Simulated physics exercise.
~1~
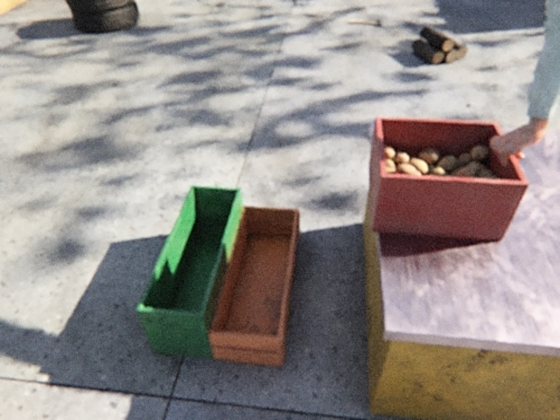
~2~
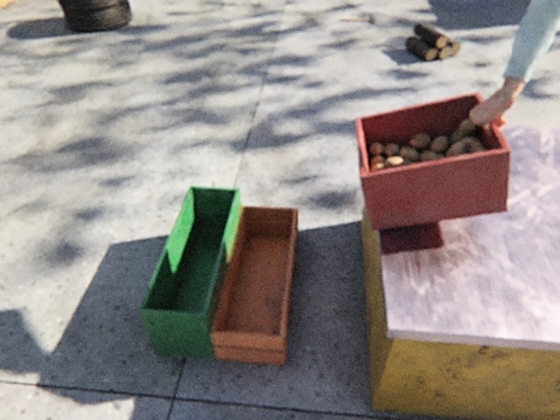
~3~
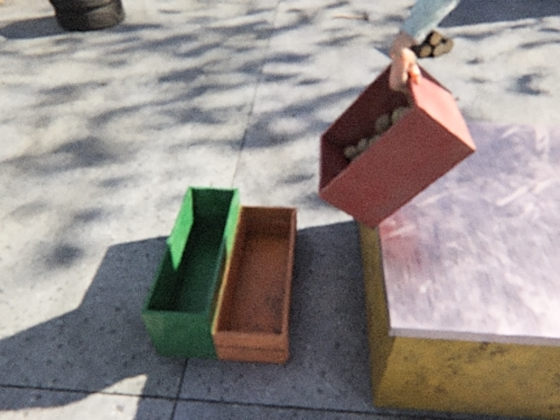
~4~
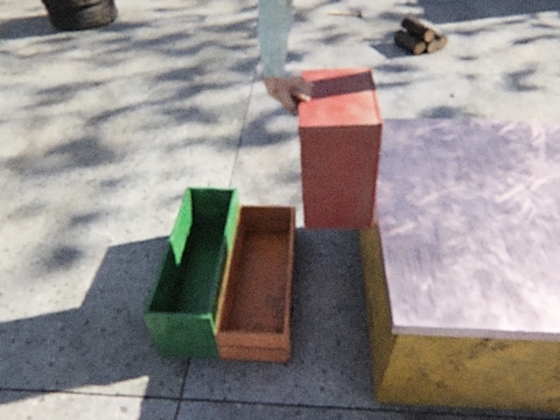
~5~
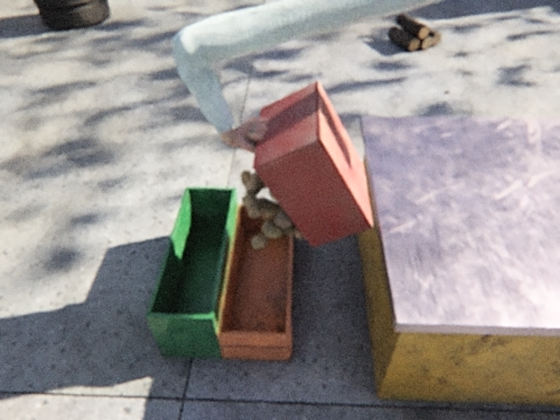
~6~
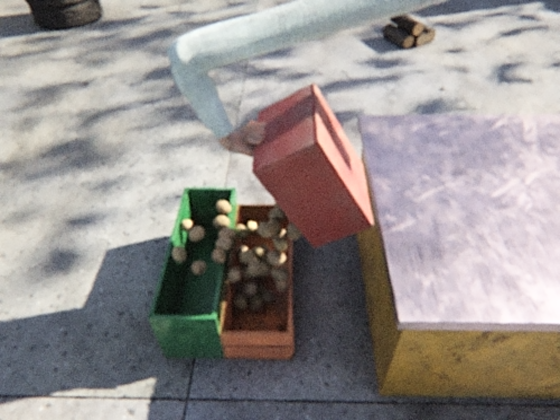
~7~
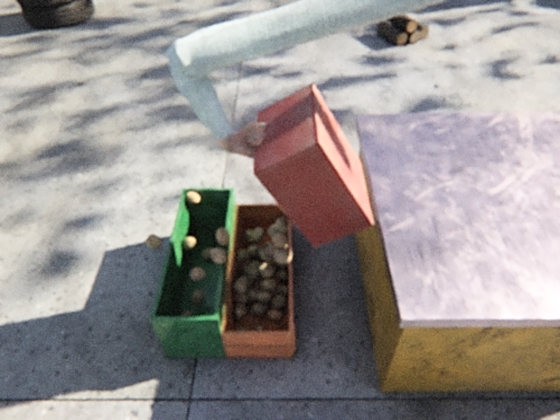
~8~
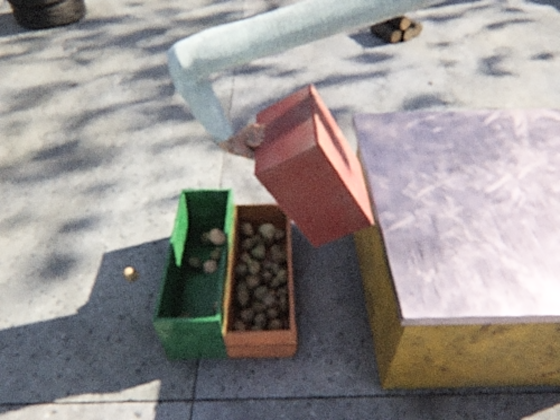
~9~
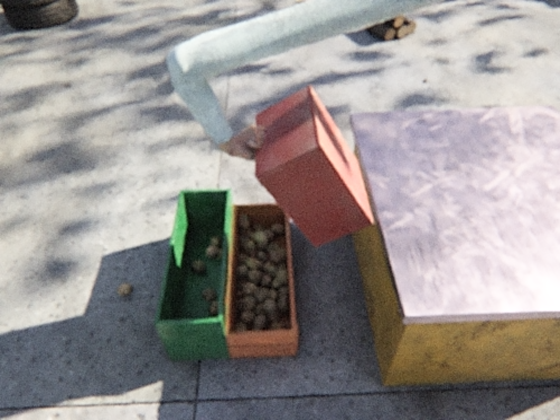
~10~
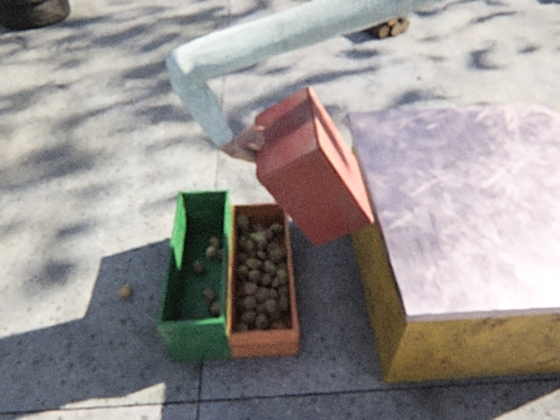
A red box full of potatoes sits on the edge of a yellow bench with a pale top, seen from above on sunlit, shadow-streaked paving. To its left, an orange trough and a green tub stand side by side, both empty, with dark tyres and a few logs farther back. A hand grips the box, lifts it leftward and tips it steeply past upright. Potatoes tumble out, most dropping into the orange trough while others scatter into the green tub. One rolls onto the ground beyond. At the end the box hangs tilted, the trough holding most of the potatoes.
